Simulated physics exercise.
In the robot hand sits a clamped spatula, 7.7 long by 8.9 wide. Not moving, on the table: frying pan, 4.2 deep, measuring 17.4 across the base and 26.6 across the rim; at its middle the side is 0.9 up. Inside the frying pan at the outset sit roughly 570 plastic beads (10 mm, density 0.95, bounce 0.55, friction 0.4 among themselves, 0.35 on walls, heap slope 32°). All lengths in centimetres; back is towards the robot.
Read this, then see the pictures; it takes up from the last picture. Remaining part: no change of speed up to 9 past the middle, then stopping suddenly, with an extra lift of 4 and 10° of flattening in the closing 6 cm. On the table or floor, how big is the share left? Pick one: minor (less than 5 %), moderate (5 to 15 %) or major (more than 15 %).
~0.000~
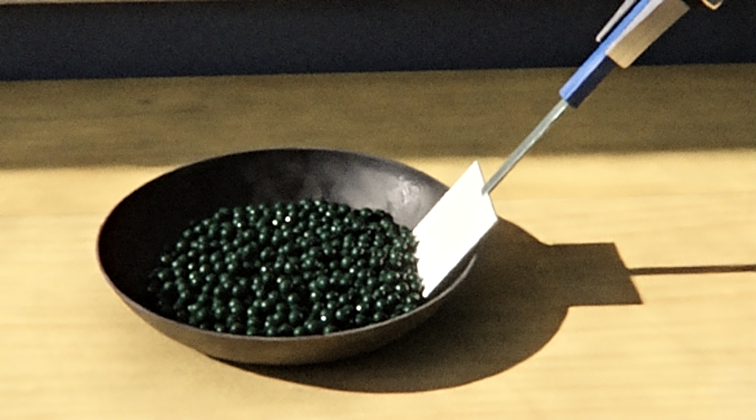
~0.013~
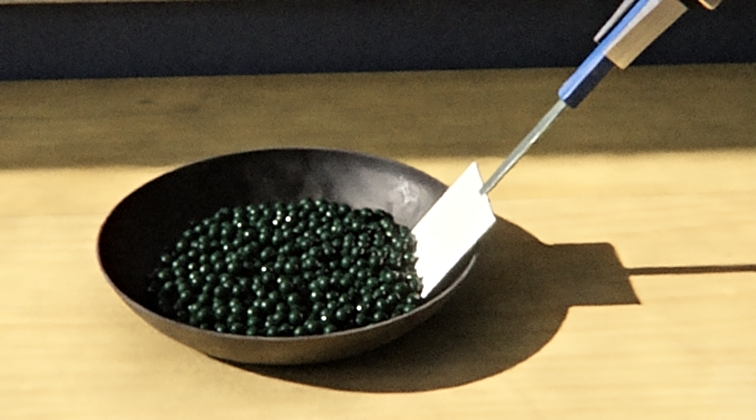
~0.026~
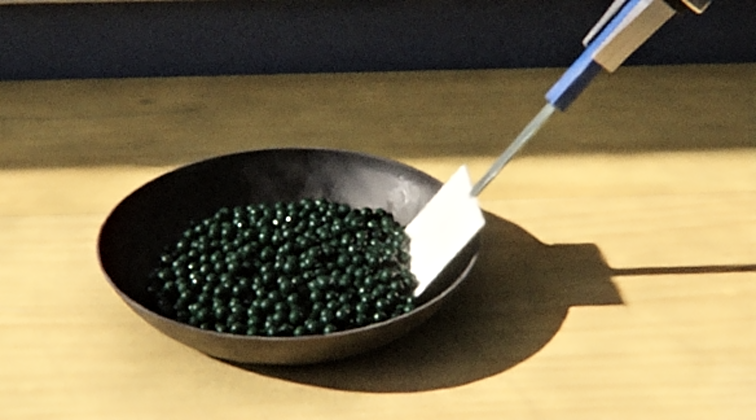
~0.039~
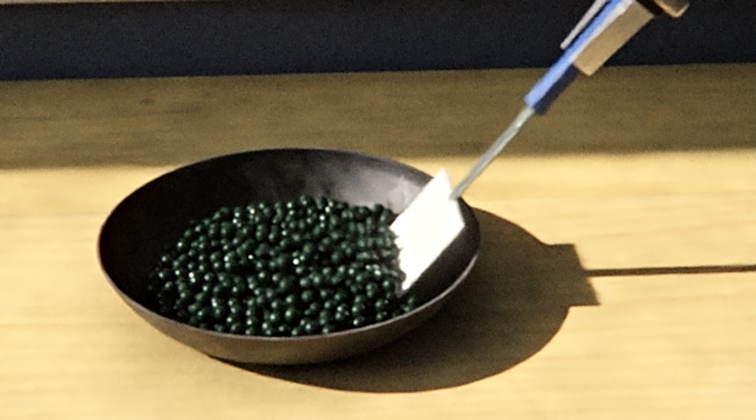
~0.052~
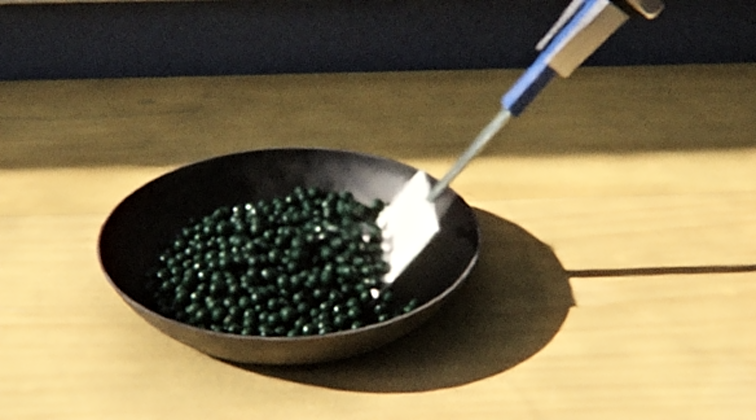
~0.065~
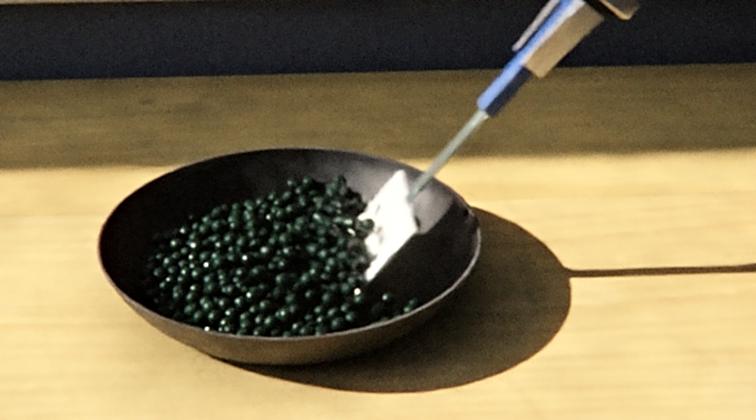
Major.
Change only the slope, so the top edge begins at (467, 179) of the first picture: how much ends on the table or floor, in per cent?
20 percent or so.
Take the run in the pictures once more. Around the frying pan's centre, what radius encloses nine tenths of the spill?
About 100 cm from the centre.
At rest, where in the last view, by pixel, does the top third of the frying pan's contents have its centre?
Look near (180, 253).
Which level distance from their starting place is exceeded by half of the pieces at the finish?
It works out to roughly 4 cm.
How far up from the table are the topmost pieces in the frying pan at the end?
4.0 cm.
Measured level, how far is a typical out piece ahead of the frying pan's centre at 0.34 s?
Some 28 cm.
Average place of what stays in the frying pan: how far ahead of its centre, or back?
I'd say it's roughly 4.5 cm toward the front.
After 0.10 s, sloping 52°, highest piece 10 above the table; 568 in the frying pan, 1 on the blade or in flight.
After 0.13 s, sloping 49°, highest piece 12 above the table; 567 in the frying pan, 2 on the blade or in flight.
After 0.34 s, sloping 42°, highest piece 11 above the table; 455 in the frying pan, 75 on the table or floor, 39 on the blade or in flight.
After 1.39 s, sloping 42°, highest piece 4 above the table; 455 in the frying pan, 114 on the table or floor.
In the end, 455 in the frying pan, 114 on the table or floor. That is 20 % on the table or floor.
